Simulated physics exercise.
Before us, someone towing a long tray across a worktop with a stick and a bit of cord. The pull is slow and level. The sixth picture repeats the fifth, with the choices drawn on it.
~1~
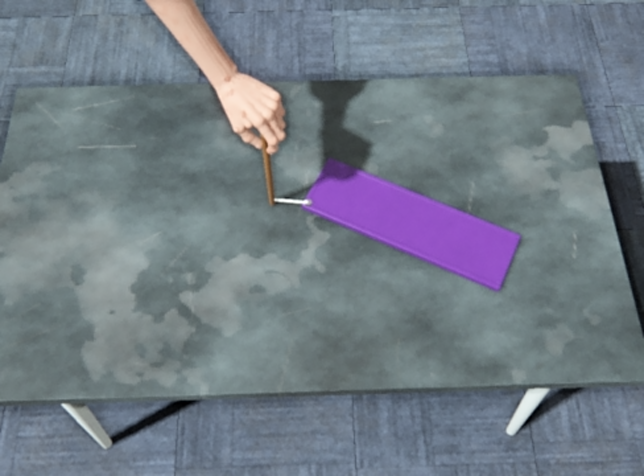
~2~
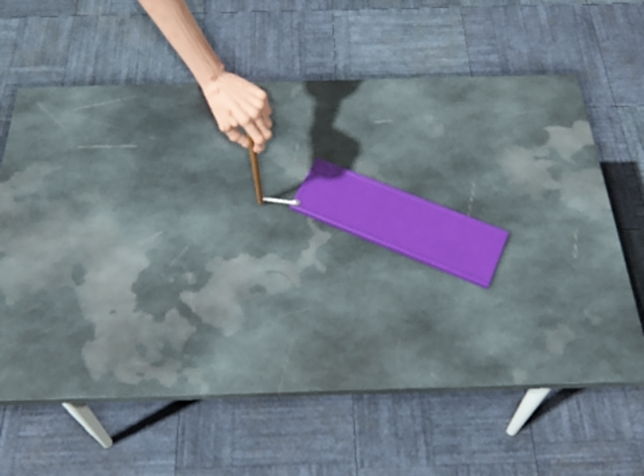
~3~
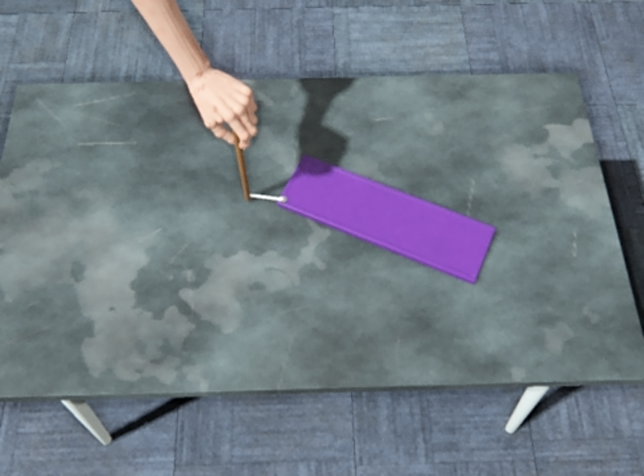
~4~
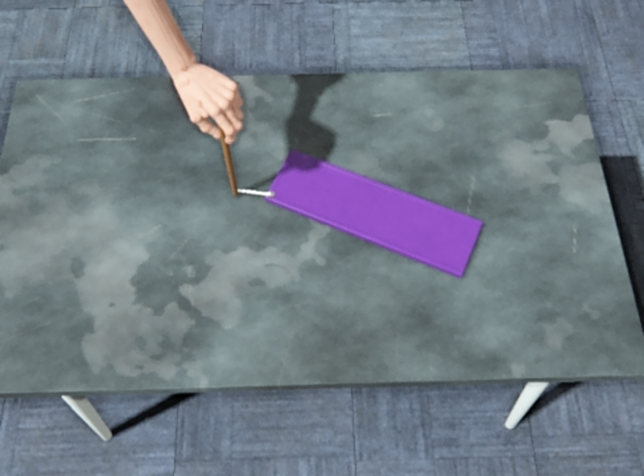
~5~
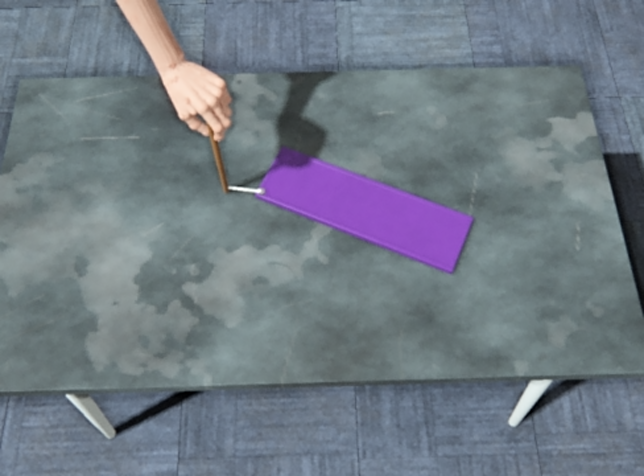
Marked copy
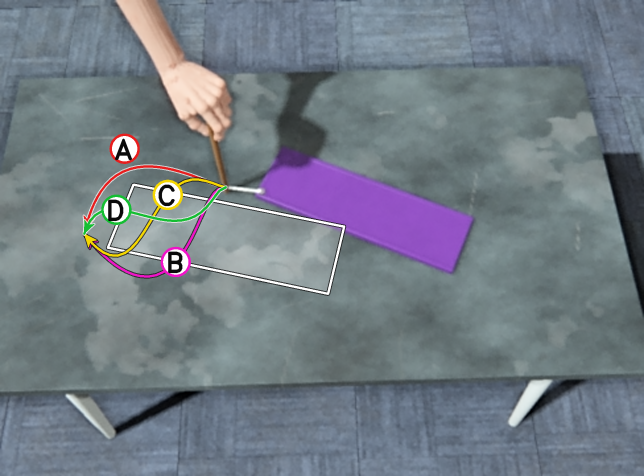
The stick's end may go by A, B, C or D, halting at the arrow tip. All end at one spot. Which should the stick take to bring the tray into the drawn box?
B is the one.
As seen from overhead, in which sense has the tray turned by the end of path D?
Anticlockwise.
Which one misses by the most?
Path A.
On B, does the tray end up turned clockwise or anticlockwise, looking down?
On that path, anticlockwise.
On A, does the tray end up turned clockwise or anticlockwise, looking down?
Anticlockwise.
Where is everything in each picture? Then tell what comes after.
Purple tray (410, 220), in the first frame.
Purple tray (398, 218), in the second frame.
Purple tray (385, 215), in the third frame.
Purple tray (373, 209), in the fourth frame.
Purple tray (363, 205), in the fifth frame.
On the copy, A from (226, 187) via (144, 167) to (85, 229); B from (226, 187) via (170, 267) to (86, 236); C from (226, 187) via (152, 218) to (84, 234); D from (226, 187) via (151, 218) to (84, 234); the outline at (227, 237).
On B. First, foot of the stick (189, 245), middle of the tray (328, 215).
Then, foot of the stick (129, 274), middle of the tray (272, 236).
Finally, foot of the stick (85, 235), middle of the tray (227, 236); it lies in the outline.
By contrast, A leaves its middle at (223, 199); C leaves its middle at (227, 222); D leaves its middle at (227, 215).
